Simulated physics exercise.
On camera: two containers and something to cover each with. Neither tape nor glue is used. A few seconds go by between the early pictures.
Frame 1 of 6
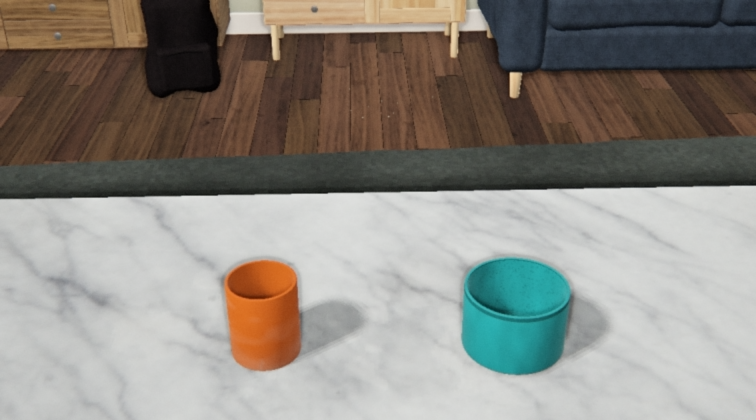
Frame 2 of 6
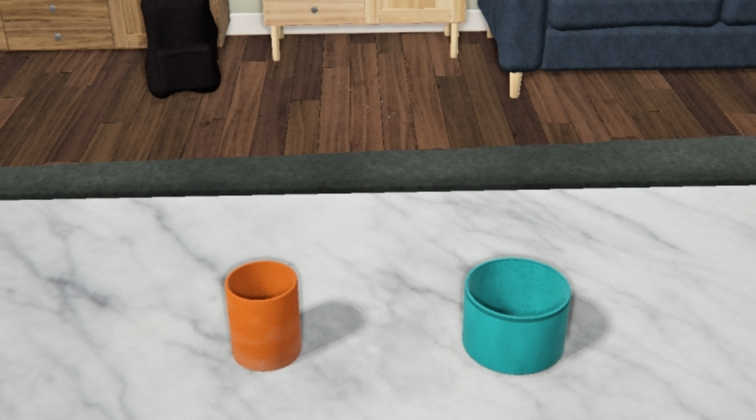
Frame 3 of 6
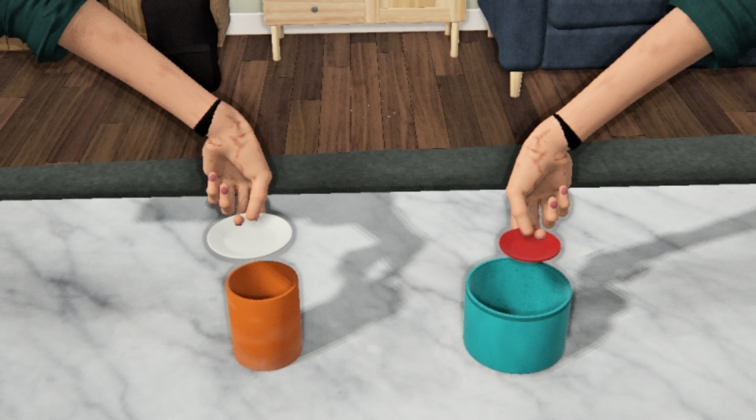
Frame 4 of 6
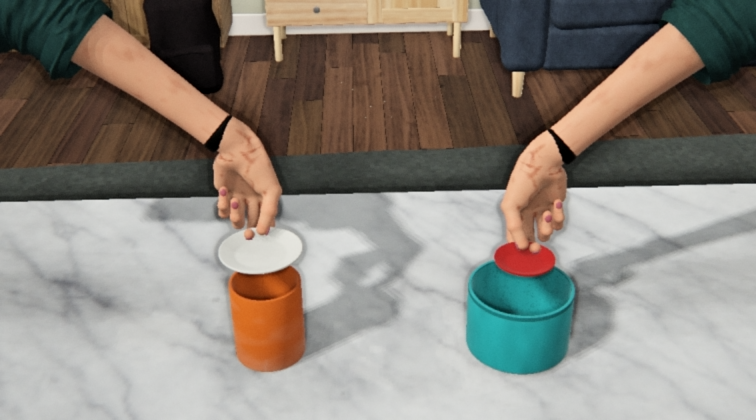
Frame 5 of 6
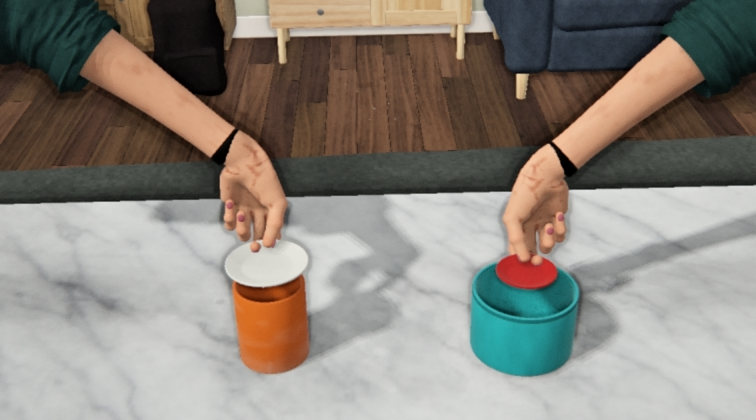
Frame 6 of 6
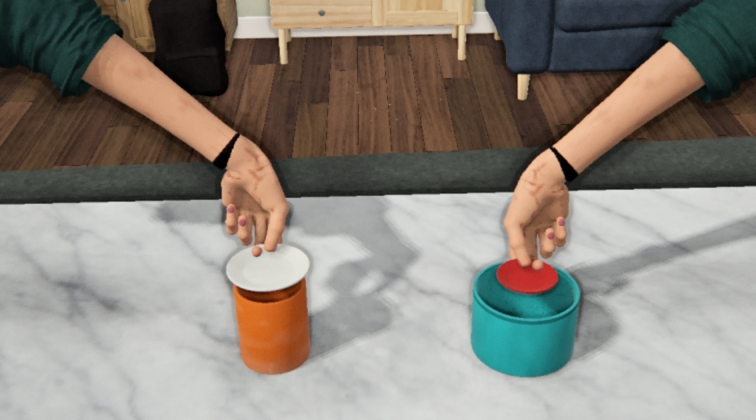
We see an orange cup and a wider teal container on a marble surface; two hands then appear, lowering a white plate onto the orange cup and a smaller red saucer to the teal container's opening, still holding both.
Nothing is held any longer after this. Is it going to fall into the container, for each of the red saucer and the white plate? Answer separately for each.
The red saucer: Yes, it falls in. The white plate: No, it sits on top.
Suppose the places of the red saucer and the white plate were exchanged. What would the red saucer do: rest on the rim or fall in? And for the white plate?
The red saucer sinks inside, the white plate slips past the rim.
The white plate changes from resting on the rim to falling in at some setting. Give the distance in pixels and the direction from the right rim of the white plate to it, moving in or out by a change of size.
It takes a move of some 8 pixels to the left.
Then, 0.16 s later than the last frame, red saucer dropping near (524, 323); white plate sitting on the rim near (269, 279).
Then, 0.22 s later than the last frame, red saucer fallen near (522, 336); white plate sitting on the rim near (269, 279).
When it is over, the red saucer slips past the rim, near (522, 340); the white plate works as a lid, near (269, 279).
